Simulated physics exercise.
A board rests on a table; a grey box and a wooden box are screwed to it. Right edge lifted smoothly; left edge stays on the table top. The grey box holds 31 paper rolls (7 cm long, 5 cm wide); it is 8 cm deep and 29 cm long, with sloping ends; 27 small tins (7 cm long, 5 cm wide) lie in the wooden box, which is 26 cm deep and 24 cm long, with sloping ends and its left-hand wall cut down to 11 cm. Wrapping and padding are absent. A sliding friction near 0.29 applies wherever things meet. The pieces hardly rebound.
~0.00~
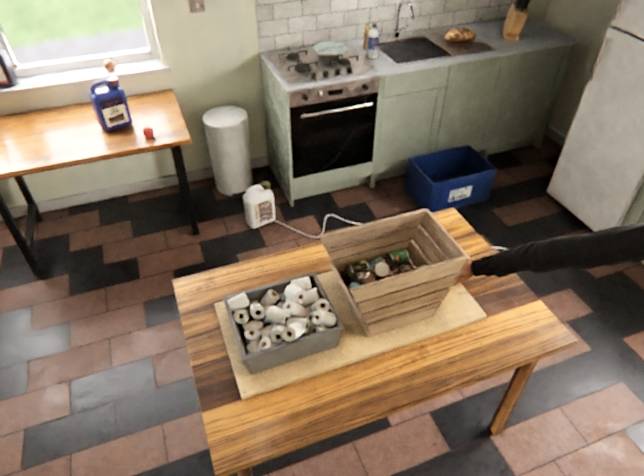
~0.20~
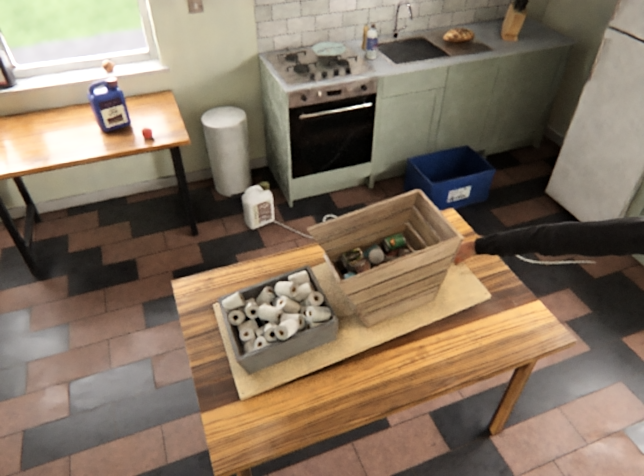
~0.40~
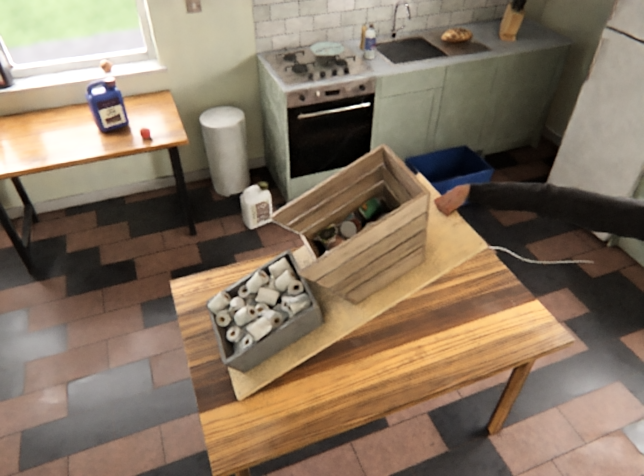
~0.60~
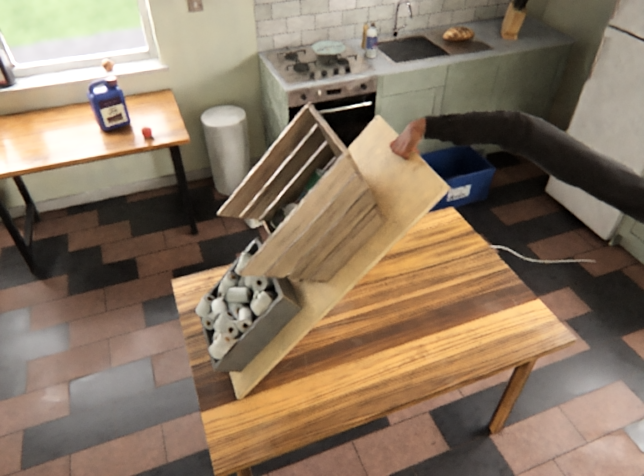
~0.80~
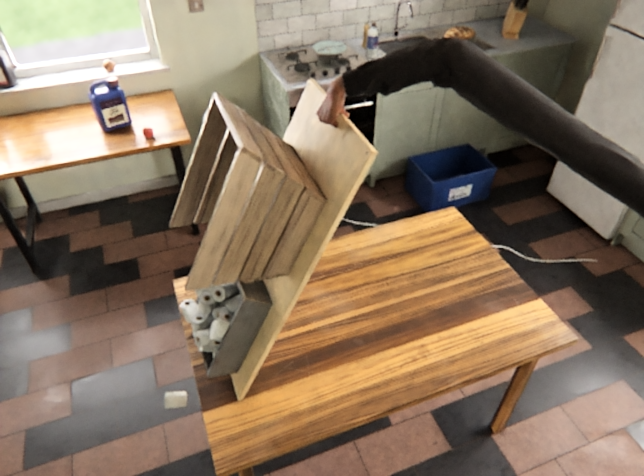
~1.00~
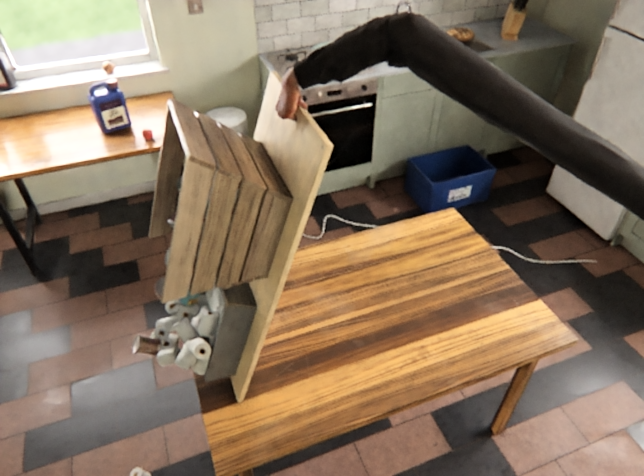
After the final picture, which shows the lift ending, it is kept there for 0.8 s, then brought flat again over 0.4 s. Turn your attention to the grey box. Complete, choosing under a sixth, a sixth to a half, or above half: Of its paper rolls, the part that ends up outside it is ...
The part outside is above half.
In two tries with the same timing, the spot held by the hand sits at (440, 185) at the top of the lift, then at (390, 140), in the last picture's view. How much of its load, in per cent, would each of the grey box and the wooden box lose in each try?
The grey box would lose 10 per cent in the first try and 40 per cent in the second, the wooden box 0 and then 50 per cent.
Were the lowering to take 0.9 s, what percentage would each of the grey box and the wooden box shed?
Then grey box 70, wooden box 90 per cent.
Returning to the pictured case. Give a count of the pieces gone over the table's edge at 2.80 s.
Some 40 pieces.
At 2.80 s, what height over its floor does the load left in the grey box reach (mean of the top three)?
Height: Roughly 6 cm.
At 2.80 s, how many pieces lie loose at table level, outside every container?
Roughly 2.
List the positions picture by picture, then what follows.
In the first picture (each is followed by its nearest rim corner in this view), grey box, (246, 357); wooden box, (350, 291); 0° from level; none out.
The second picture shows grey box, (240, 358); wooden box, (337, 284); 7° from level.
The third picture shows grey box, (227, 361); wooden box, (298, 273); 25° from level.
The fourth picture shows grey box, (215, 367); wooden box, (239, 274); 46° from level.
The fifth picture shows grey box, (208, 374); wooden box, (185, 290); 64° from level; 1 out, the lowest roll at (176, 400).
The sixth picture shows grey box, (205, 379); wooden box, (161, 302); 71° from level; 15 out.
After 1.29 s, tilt 71°; grey box 15 in, 16 out and wooden box 12 in, 15 out.
After 1.65 s, tilt 71°; grey box 12 in, 19 out and wooden box 8 in, 19 out.
After 2.15 s, tilt 3°; grey box 8 in, 23 out and wooden box 0 in, 27 out.
When it is over (at 2.80 s), grey box 8 in, 23 out and wooden box 0 in, 27 out. Asked share, 23 of 31, 74 per cent.
